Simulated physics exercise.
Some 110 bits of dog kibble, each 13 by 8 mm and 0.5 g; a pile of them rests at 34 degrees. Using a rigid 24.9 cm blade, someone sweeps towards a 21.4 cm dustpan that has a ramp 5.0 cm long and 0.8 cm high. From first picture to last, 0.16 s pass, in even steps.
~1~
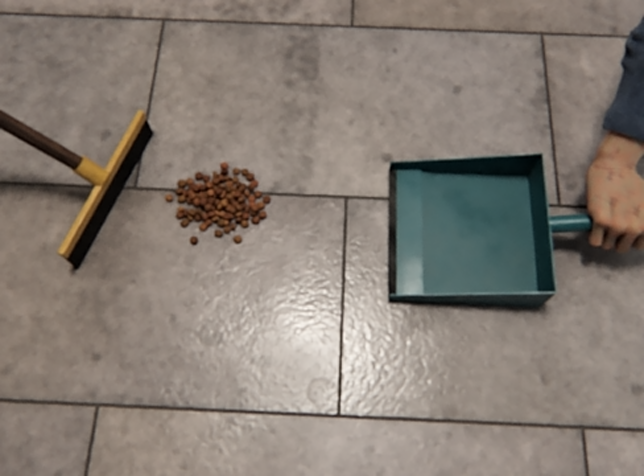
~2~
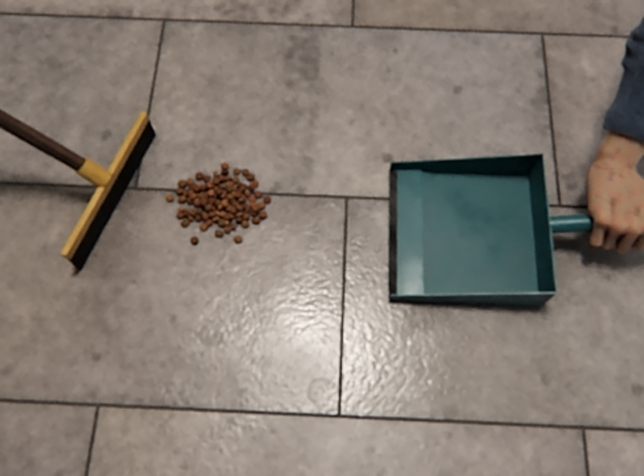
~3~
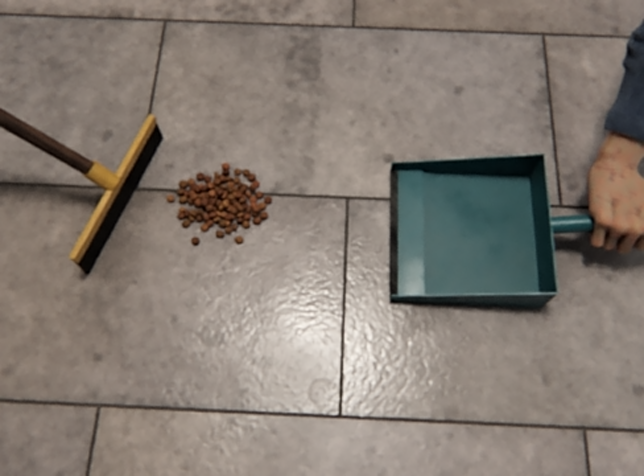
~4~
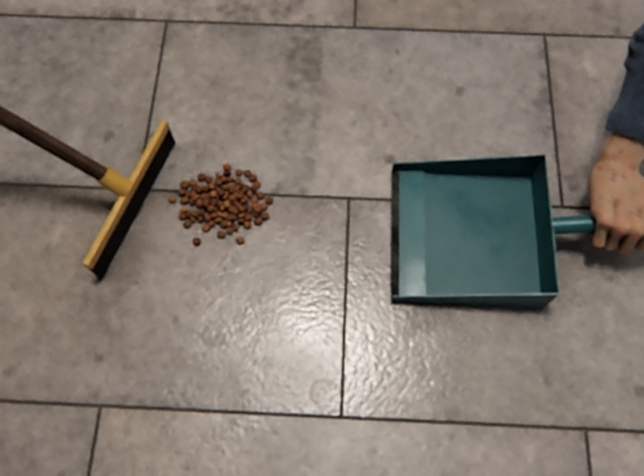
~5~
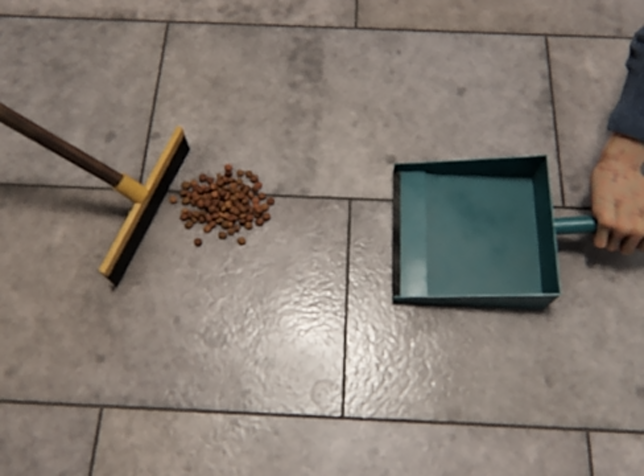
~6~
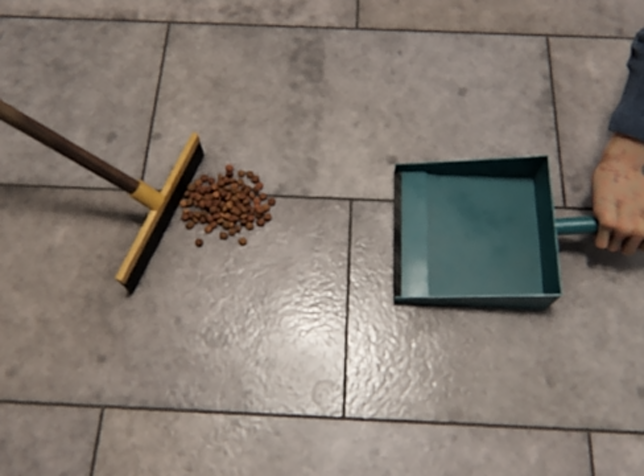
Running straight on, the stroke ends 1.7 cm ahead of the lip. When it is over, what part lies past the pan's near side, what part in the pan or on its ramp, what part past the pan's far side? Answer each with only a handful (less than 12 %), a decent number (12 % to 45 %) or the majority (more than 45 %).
Near side: A decent number; pan: A decent number; far side: Only a handful.
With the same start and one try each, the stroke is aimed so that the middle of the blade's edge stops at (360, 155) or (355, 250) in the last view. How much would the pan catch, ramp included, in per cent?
About 0 and 20 per cent.
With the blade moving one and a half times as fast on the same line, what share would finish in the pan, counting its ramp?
About 30 per cent.
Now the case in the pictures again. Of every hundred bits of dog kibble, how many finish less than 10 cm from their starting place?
Around 5 percent.
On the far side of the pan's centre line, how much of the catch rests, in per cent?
I'd put it near 10 per cent.
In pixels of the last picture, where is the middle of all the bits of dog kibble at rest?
Centre at rest: Approx. (384, 273) px.
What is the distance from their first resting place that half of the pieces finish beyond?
That distance is around 28 cm.
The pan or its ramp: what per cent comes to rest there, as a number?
20 %.
Then, 0.21 s after the last picture, middle of the blade 20 cm from the lip; 0 % over the lip, far side 0 %, near side 0 %.
Then, 0.35 s after the last picture, middle of the blade 10 cm from the lip; 0 % over the lip, far side 0 %, near side 5 %.
Then, 0.62 s after the last picture, middle of the blade 6 cm from the lip; 20 % over the lip, far side 0 %, near side 25 %.
In the end, near side 25 %, pan 20 %, far side 0 %, in front of the lip or behind the blade 55 %.
